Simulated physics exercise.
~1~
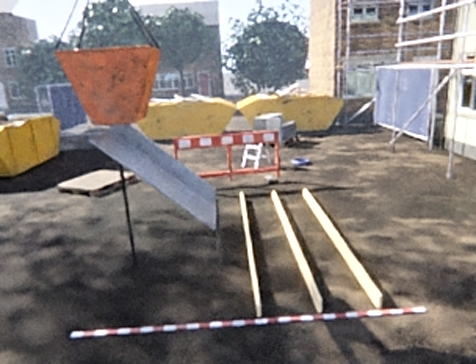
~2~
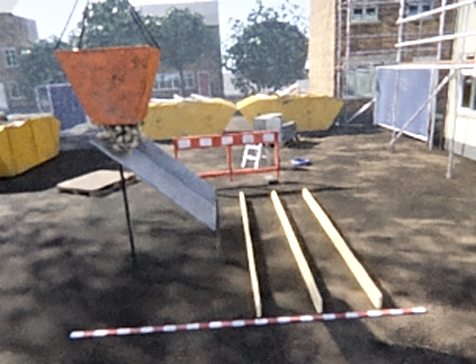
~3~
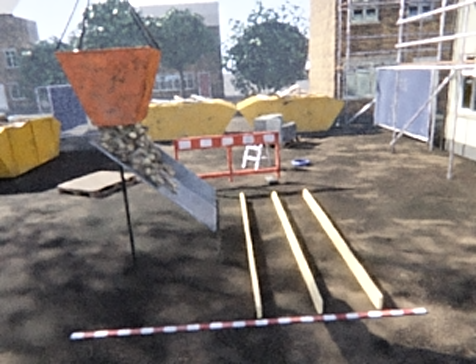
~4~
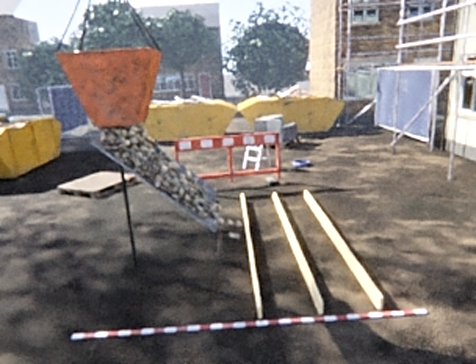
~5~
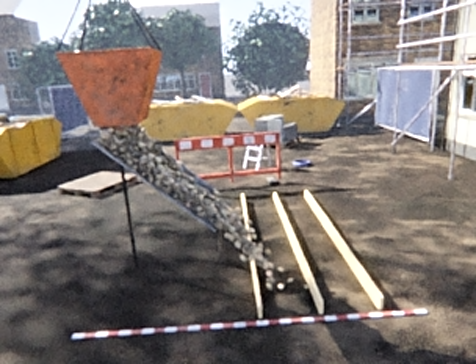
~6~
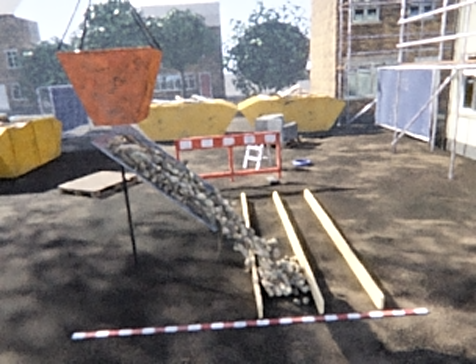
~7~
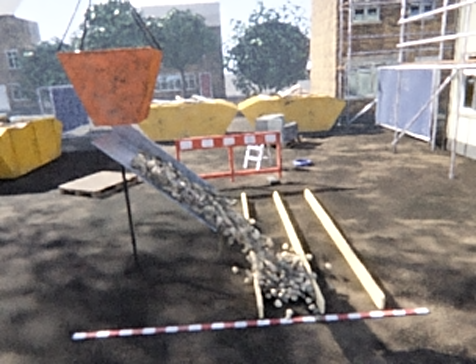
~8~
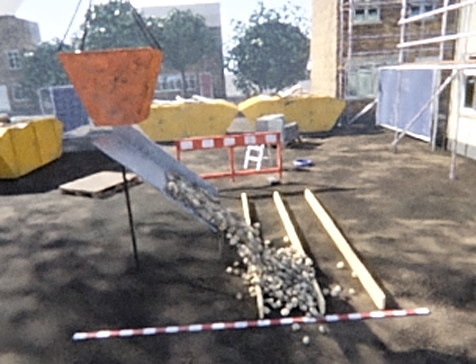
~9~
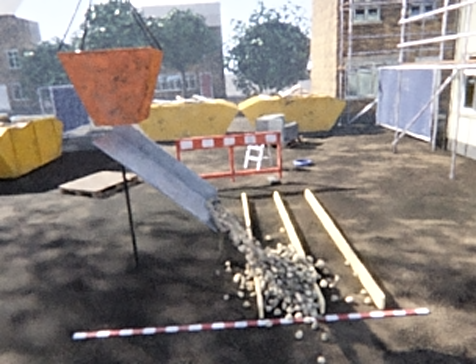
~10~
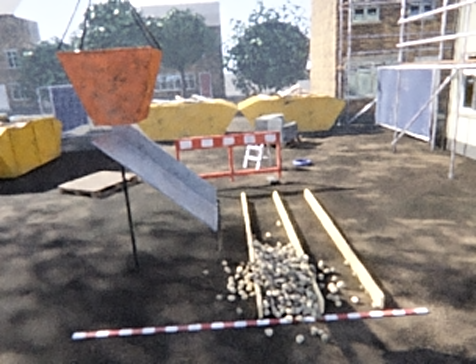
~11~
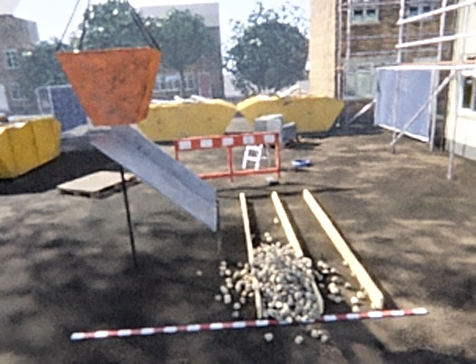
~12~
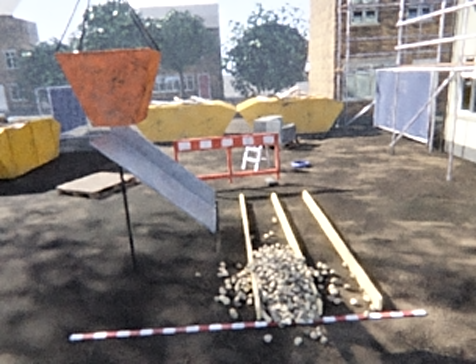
Orange skip hanging above a sloping metal chute, releasing rounded stones that slide down and settle in a heap among three wooden boards.
